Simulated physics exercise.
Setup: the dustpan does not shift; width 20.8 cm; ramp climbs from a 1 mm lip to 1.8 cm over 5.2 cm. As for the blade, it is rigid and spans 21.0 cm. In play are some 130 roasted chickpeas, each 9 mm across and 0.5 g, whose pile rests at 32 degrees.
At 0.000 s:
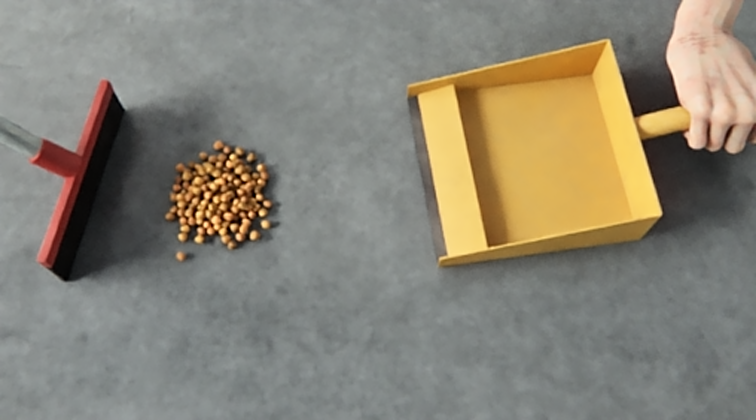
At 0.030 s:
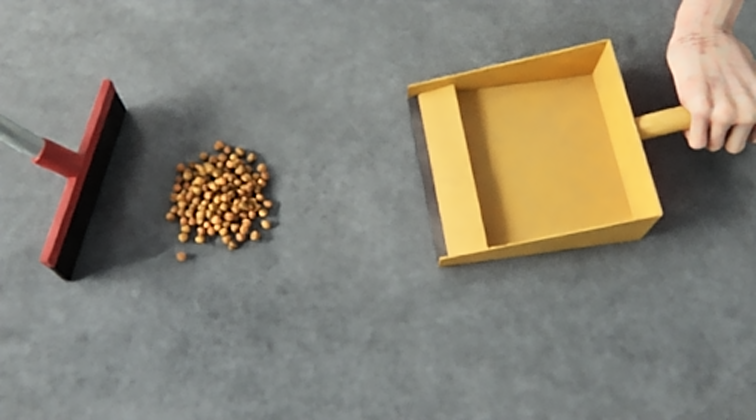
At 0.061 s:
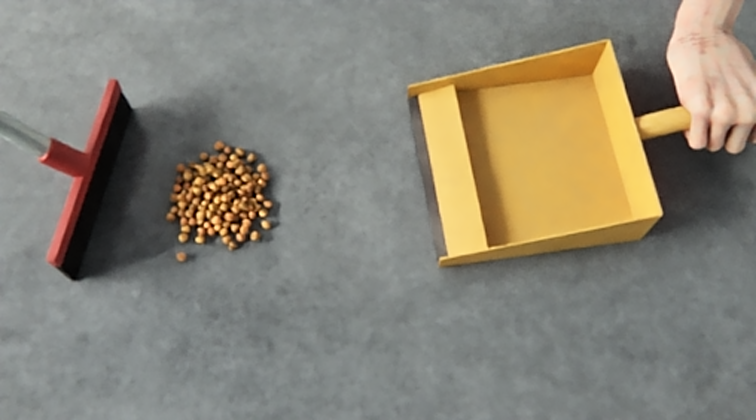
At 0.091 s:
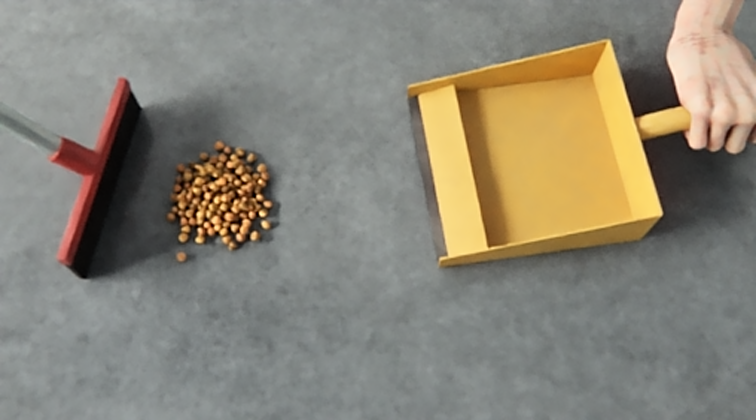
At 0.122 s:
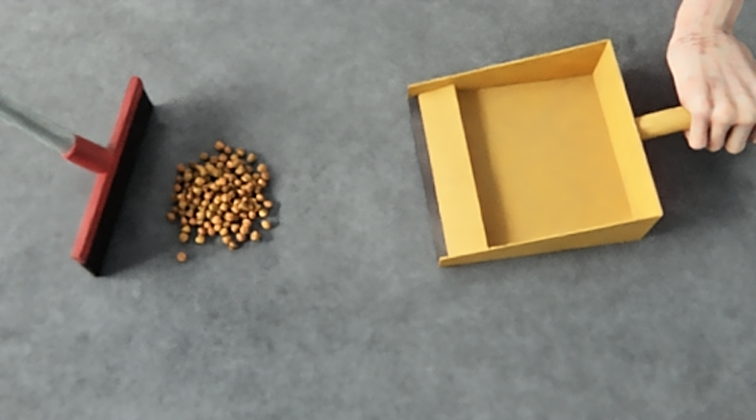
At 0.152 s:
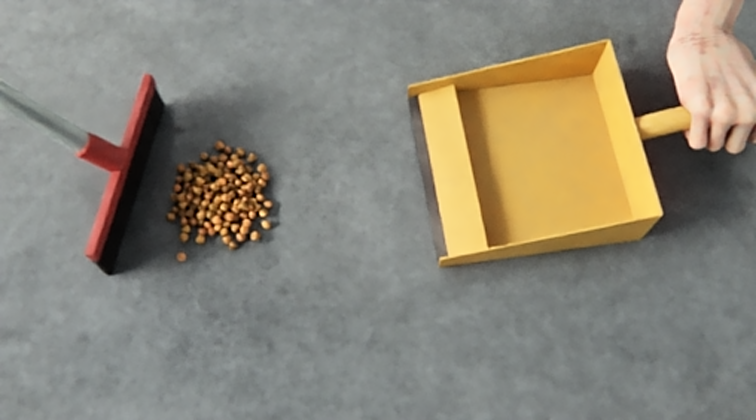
A small heap of round golden-brown chickpeas lies on a mottled grey floor, seen from above. To its left is a red broom head with dark bristles and a grey handle, and to its right a yellow dustpan, its handle gripped by a hand at the upper right. The broom slides a short way rightward, closing in on the undisturbed heap, while the dustpan, hand and camera stay still.
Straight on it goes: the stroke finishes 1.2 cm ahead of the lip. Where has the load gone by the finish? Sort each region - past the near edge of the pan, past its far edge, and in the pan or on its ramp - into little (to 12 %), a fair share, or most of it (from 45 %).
Near side: Little, far side: Little, pan: Little.
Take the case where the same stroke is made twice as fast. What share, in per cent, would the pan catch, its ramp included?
In that case roughly 30 percent.
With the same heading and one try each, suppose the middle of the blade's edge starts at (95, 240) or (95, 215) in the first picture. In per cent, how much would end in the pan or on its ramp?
About 10 and 5 per cent.
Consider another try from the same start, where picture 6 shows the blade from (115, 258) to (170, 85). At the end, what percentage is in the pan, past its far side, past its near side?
The pan gets 15, the far side 0 and the near side 15.
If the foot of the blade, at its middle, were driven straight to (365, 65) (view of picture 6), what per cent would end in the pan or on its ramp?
Close to 0 in a hundred.
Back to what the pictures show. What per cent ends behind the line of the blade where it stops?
My guess is close to 15 per cent.
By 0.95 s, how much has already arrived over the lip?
Over the lip: Approx. 0 %.
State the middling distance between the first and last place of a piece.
It works out to some 20 cm.
Then, at 0.45 s, middle of the blade 18 cm from the lip; 0 % over the lip, far side 0 %, near side 0 %.
After 0.64 s, middle of the blade 10 cm from the lip; 0 % over the lip, far side 0 %, near side 0 %.
After 0.95 s, middle of the blade 4 cm from the lip; 0 % over the lip, far side 0 %, near side 0 %.
In the end, at 1.2 s, near side 0 %, far side 0 %, pan 0 %, in front of the lip or behind the blade 95 %.
